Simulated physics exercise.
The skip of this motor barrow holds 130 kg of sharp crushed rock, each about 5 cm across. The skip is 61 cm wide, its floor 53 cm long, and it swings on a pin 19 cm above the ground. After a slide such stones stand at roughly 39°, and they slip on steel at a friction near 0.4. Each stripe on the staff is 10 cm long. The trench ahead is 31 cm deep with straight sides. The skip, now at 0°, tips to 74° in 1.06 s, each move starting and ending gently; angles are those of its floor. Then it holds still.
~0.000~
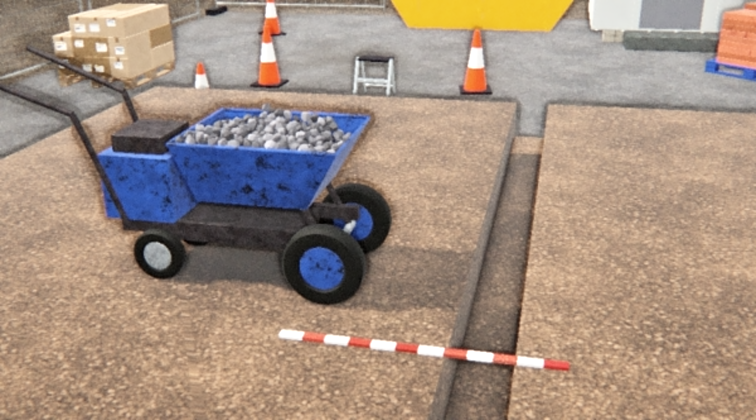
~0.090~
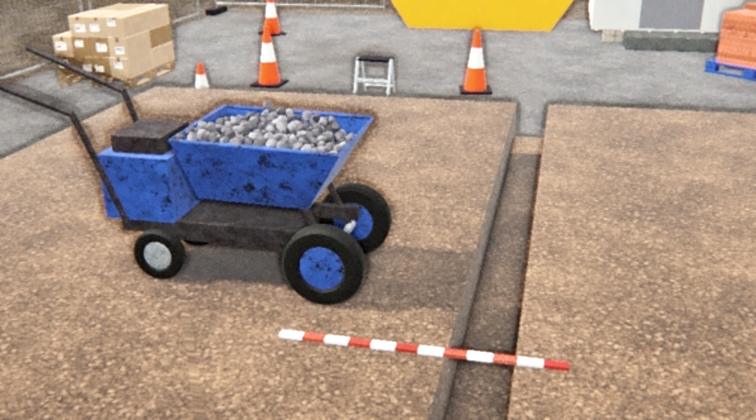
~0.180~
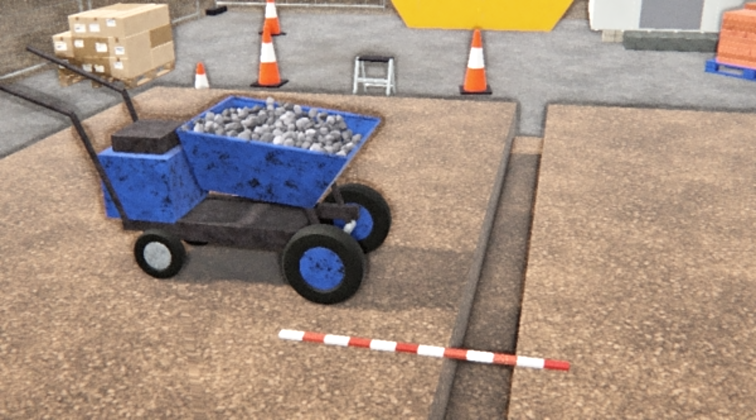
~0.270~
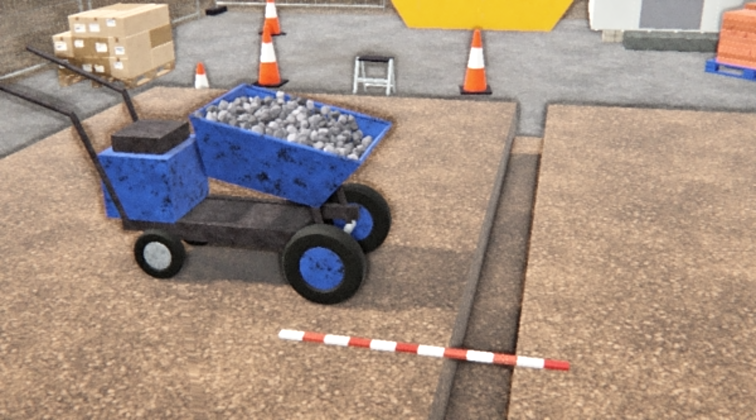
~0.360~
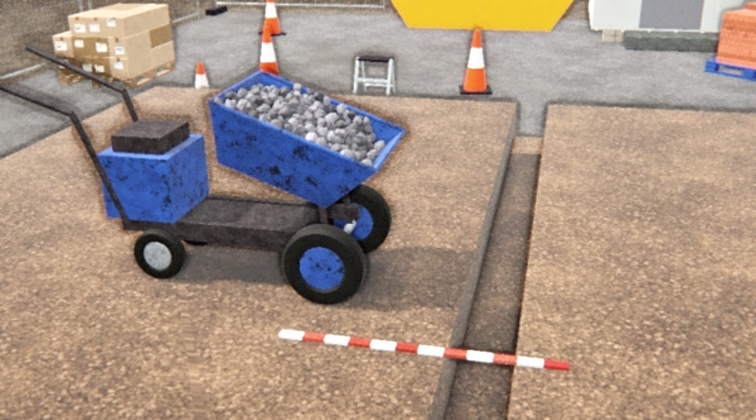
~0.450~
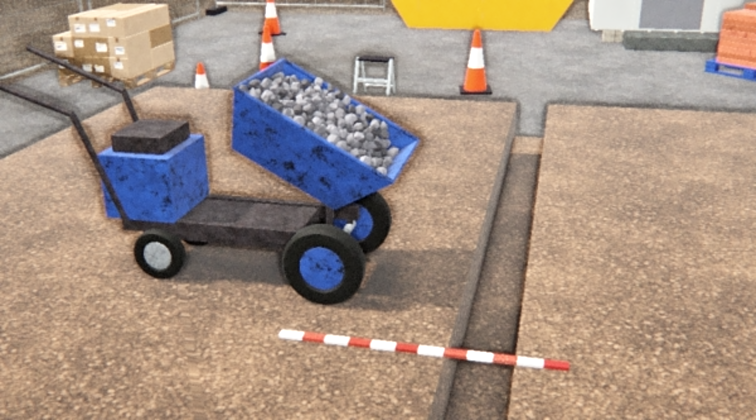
A paved yard of rough brown ground, cut by a narrow straight trench, is seen from slightly above by a still camera. On the left stands a blue motor barrow with black handles, its skip heaped with grey stones, while a red-and-white staff lies in front, with orange cones, boxes and a yellow container behind. The skip tilts steadily, its rear rising clear of the body and its front edge dipping rightwards, as the wheels stay put.
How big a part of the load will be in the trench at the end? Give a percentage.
Roughly 72 per cent ends in the trench.
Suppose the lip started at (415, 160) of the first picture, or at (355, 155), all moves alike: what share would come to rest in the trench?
About 15 and 60 per cent.
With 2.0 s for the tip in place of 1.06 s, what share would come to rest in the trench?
In that case some 75 per cent.
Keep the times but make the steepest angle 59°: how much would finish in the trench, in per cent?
In that case some 30 per cent.
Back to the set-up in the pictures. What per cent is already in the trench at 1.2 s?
About 35 per cent by then.
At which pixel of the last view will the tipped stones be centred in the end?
Around (494, 327).
After 0.8 s the floor is at 63°; 100 % in the skip; the foremost stones are at (451, 207).
After 1.2 s the floor is at 74°; 63 % in the skip, 1 % short of the trench, 33 % in the trench, 2 % past the trench; the foremost stones are at (548, 302).
After 1.5 s the floor is at 74°; 40 % in the skip, 1 % short of the trench, 54 % in the trench, 5 % past the trench; the foremost stones are at (608, 293).
After 3.5 s the floor is at 74°; 22 % in the skip, 1 % short of the trench, 72 % in the trench, 6 % past the trench; the foremost stones are at (622, 288).
